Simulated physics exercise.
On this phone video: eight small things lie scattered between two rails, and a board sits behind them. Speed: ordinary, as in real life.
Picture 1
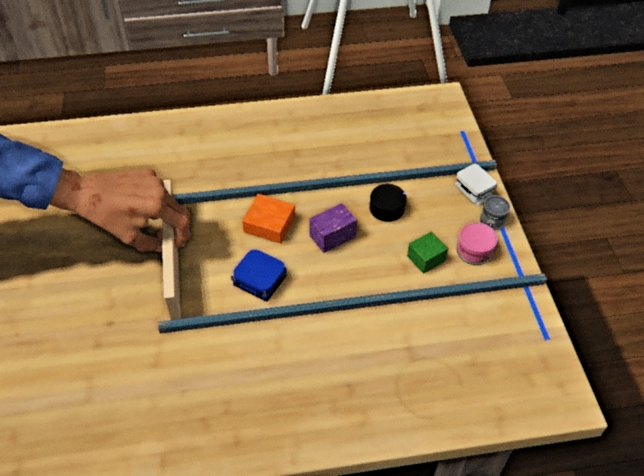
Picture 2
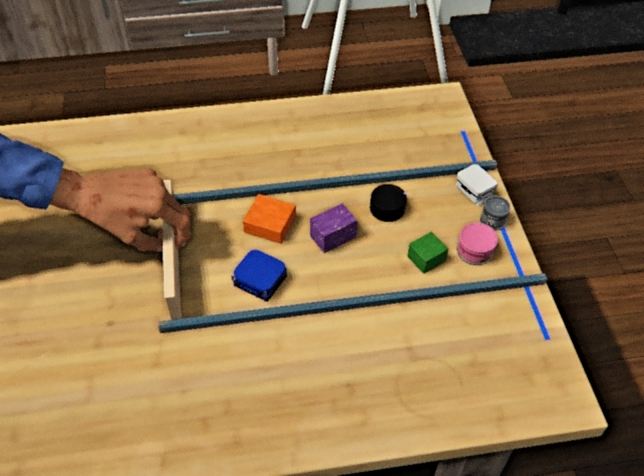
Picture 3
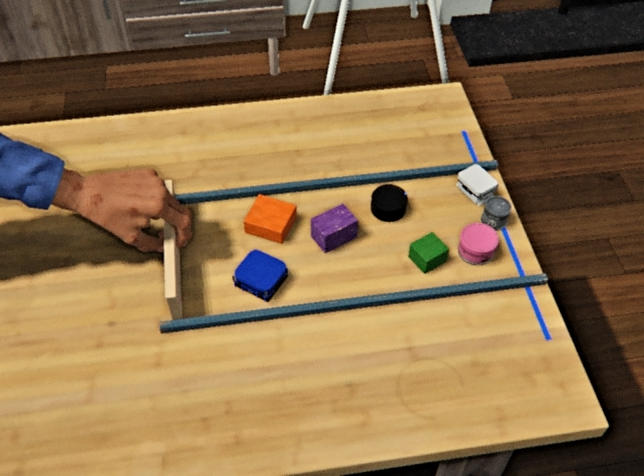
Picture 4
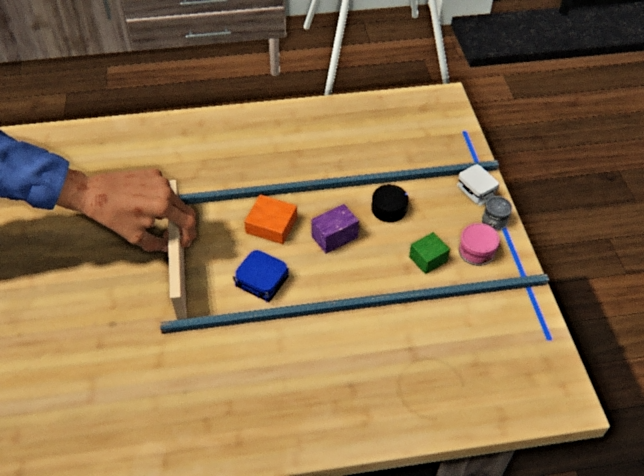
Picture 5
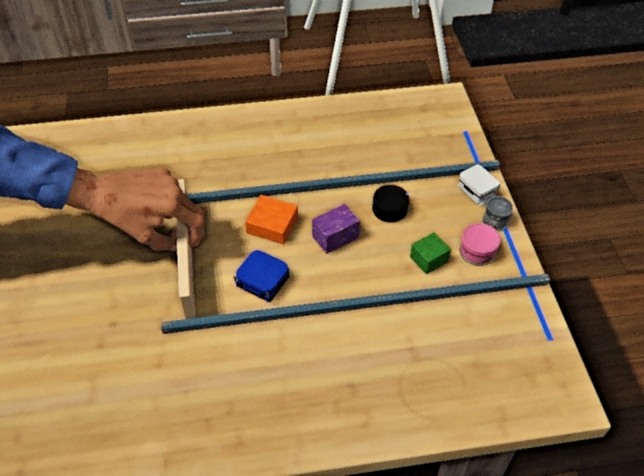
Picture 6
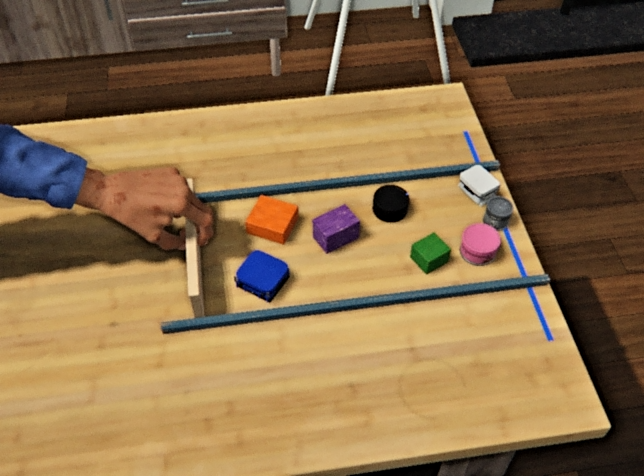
A hand slides an upright wooden board slightly right between two rails, while the scattered small coloured objects ahead stay untouched.
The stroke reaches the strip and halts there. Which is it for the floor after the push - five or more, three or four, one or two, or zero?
The count that falls off is at least five.
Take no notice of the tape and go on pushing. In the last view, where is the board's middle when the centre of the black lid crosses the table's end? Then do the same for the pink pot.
The black lid puts it at (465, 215), the pink pot at (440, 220).
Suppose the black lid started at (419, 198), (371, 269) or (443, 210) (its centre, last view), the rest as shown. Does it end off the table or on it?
One after another: It is gone, then is gone, then is gone.
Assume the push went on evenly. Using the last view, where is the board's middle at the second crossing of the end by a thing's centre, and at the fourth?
At (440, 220) for the second, at (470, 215) for the fourth.
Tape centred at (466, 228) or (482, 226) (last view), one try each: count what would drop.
It would be 2 and 5.
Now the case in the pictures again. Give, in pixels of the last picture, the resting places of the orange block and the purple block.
Orange block at about (510, 184), purple block at about (523, 211).
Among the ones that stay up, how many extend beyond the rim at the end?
The answer comes to 3.
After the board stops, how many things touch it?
It is in contact with 3.
Soon after, none off yet; grey pot at rest near (498, 214); white case at rest near (478, 186); pink pot at rest near (480, 245).
After that, none off yet; grey pot at rest near (498, 214); white case at rest near (479, 186); pink pot displaced a little near (500, 243).
In the end, the number that fall off is five or more; gone, black lid, green block, pink pot, white case and grey pot.
